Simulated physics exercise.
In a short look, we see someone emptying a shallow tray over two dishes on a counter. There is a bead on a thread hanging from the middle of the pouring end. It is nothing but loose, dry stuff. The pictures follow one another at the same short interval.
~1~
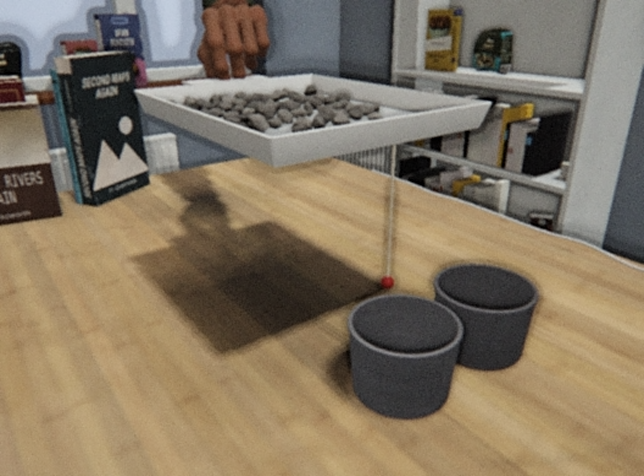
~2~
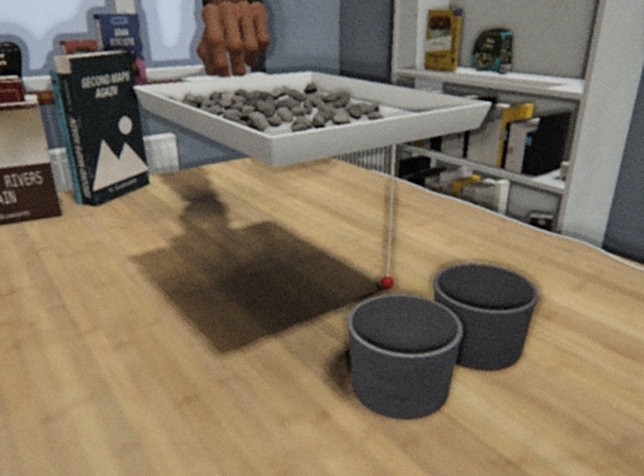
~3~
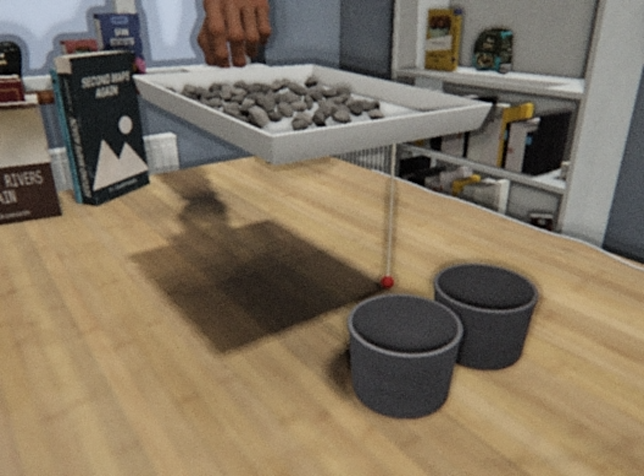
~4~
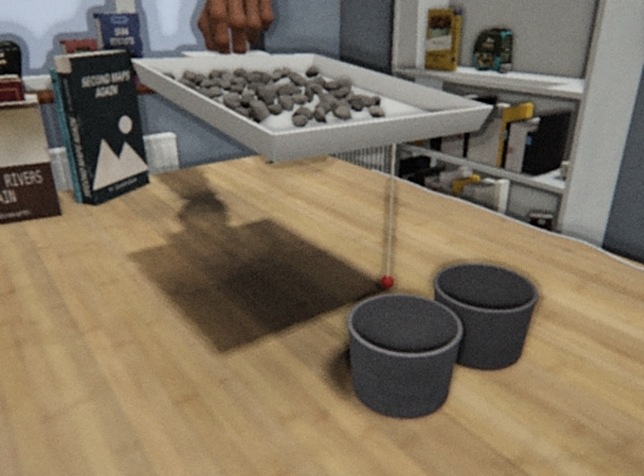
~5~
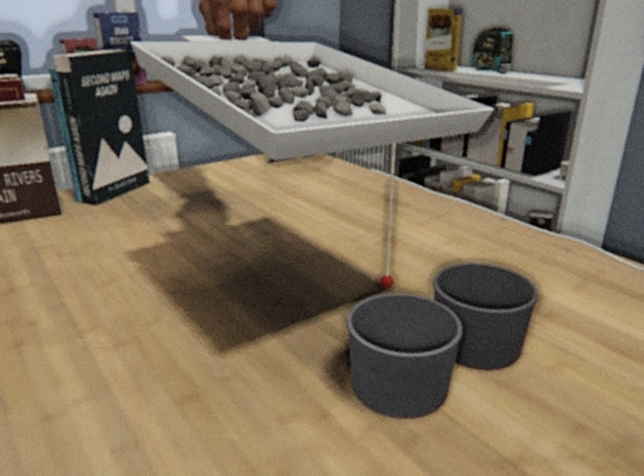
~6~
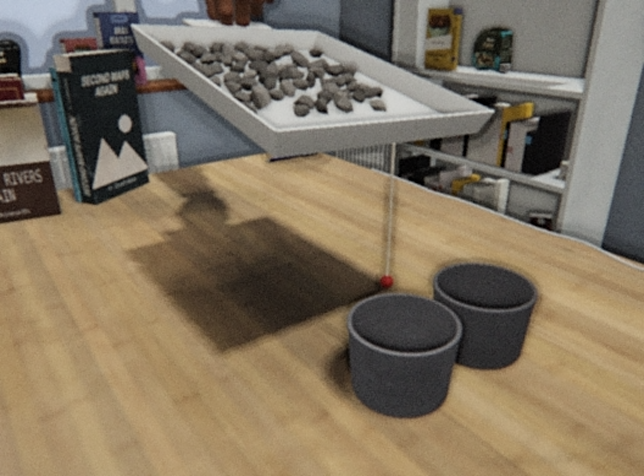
On a wooden table, a hand slowly raises the far side of a tray of gravel.
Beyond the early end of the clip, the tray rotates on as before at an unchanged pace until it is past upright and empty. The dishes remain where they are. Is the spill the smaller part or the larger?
Well, most of it stays in the dishes by the end.
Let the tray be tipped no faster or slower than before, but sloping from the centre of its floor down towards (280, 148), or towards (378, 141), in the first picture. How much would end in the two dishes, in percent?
About 0 % and about 50 %.
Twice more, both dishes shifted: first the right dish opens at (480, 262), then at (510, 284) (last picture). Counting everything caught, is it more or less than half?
Short of half, then the bulk of it.
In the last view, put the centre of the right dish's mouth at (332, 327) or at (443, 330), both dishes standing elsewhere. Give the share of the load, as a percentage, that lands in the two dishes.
Roughly 0 per cent, then roughly 40 per cent.
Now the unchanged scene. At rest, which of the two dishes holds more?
That would be the right of the two, then.
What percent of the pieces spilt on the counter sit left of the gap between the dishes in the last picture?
Close to 20 %.
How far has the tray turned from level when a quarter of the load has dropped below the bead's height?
It has tipped about 95 degrees.
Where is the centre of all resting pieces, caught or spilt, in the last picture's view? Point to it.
Somewhere around (473, 341) in the last picture.
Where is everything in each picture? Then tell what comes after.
The first frame shows corners of the pouring end (274, 135) and (481, 102), level; middle of the load (270, 107), bits of gravel; left dish (443, 376); right dish (523, 332); bead on its thread (388, 282).
The second frame shows corners of the pouring end (274, 134) and (481, 102), level; middle of the load (269, 105).
The third frame shows corners of the pouring end (275, 133) and (482, 103), tipped barely, lowest at the right corner; middle of the load (270, 99).
The fourth frame shows corners of the pouring end (276, 131) and (483, 105), tipped a little, lowest at the right corner; middle of the load (270, 90).
The fifth frame shows corners of the pouring end (278, 128) and (484, 107), tipped a little, lowest at the right corner; middle of the load (271, 80).
The sixth frame shows corners of the pouring end (279, 127) and (484, 109), tipped a little, lowest at the right corner; middle of the load (272, 71); left dish (442, 375); right dish (522, 331).
Just after the last frame, tray tipped steeply; almost all on the tray; just a few in the air.
A moment on, tray tipped right over; the larger part on the tray; about a tenth in the left dish; about a tenth in the right dish; just a few outside both; about a tenth in the air.
Further on, tray tipped past a quarter turn; roughly a quarter in the left dish; roughly half in the right dish; roughly a quarter outside both.
When it is over, tray tipped past a quarter turn; roughly a quarter in the left dish; roughly half in the right dish; roughly a quarter outside both.
